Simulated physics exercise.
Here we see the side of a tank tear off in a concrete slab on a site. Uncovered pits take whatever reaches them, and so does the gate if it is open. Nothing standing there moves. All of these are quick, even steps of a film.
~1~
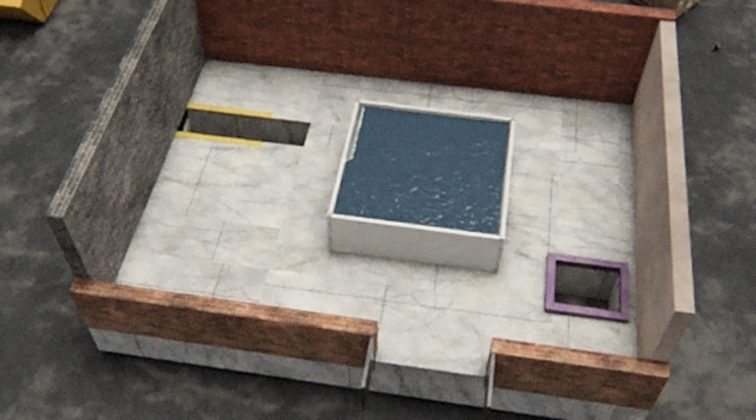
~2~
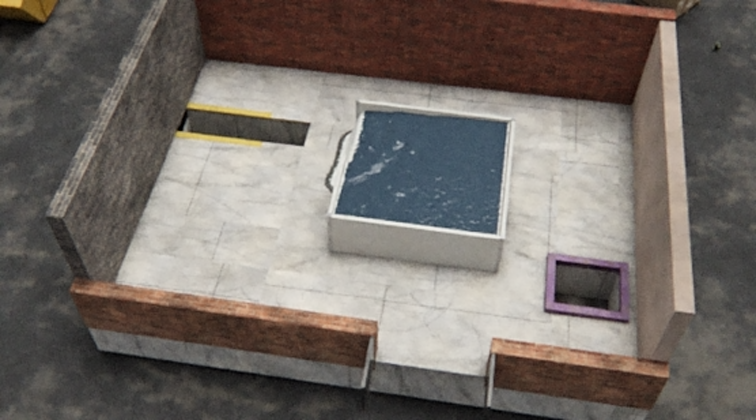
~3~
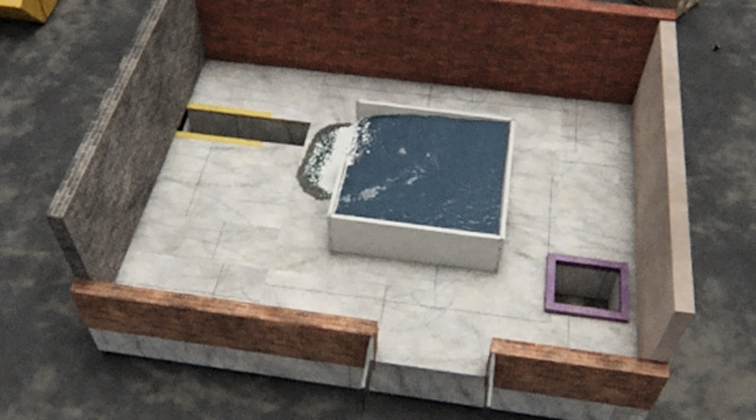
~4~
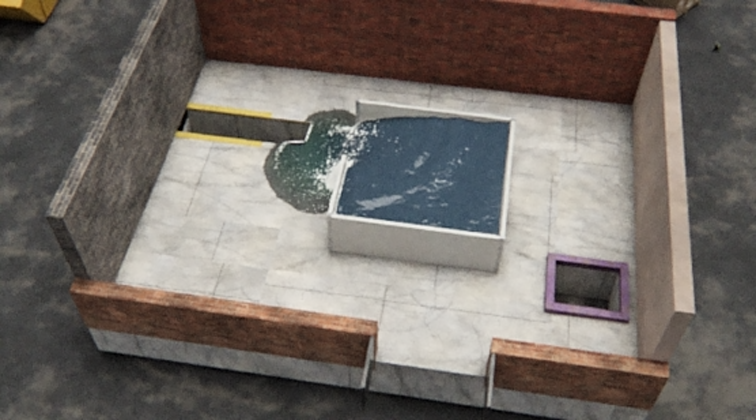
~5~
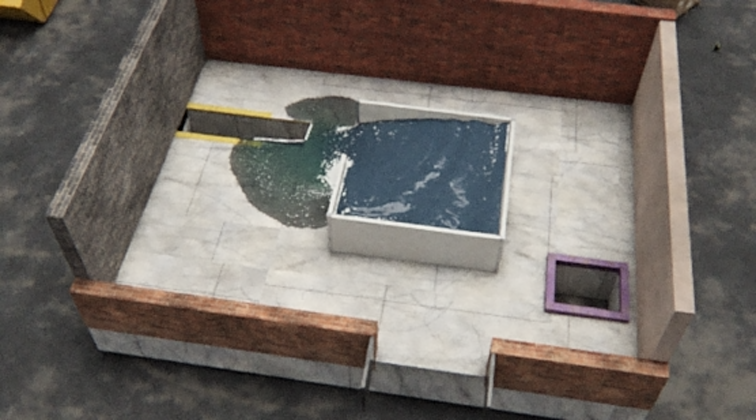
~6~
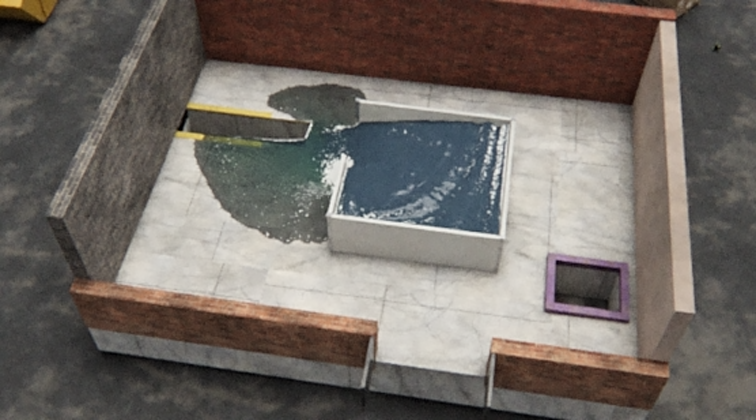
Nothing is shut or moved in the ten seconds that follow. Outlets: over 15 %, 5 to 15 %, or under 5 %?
Outcome: The gate gets hardly any of it - below five per cent; the yellow pit gets a big share of it - past fifteen per cent; the purple pit gets hardly any of it - below five per cent.
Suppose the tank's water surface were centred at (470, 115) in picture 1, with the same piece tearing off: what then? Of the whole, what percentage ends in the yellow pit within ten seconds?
Share in the yellow pit - 70 in a hundred.
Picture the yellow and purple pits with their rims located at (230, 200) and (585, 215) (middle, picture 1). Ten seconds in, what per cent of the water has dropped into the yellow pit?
Yellow: 45 %.
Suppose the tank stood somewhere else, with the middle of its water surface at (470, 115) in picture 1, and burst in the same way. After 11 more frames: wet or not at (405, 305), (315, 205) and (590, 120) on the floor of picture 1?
Spot 1 unwetted, spot 2 unwetted, and spot 3 unwetted.
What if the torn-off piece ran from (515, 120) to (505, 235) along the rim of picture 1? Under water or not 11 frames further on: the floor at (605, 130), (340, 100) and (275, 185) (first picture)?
Taking them in order, I'd say swamped, not reached and not reached.
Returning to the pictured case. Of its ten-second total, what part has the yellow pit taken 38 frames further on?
Roughly 75 per cent.
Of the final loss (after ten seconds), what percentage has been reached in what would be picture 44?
Roughly 75 percent.
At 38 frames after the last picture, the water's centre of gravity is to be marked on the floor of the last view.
(339, 204).
A moment on, water covers 25 % of the floor; the gate 0 %, the yellow pit 9 %, the purple pit 0 %.
Next, water covers 30 % of the floor; the gate 0 %, the yellow pit 17 %, the purple pit 0 %.
Then, water covers 40 % of the floor; the gate 0 %, the yellow pit 28 %, the purple pit 0 %.
Later, water covers 60 % of the floor; the gate 0 %, the yellow pit 44 %, the purple pit 0 %.
In the end, water covers 70 % of the floor; the gate 1 %, the yellow pit 57 %, the purple pit 0 %.
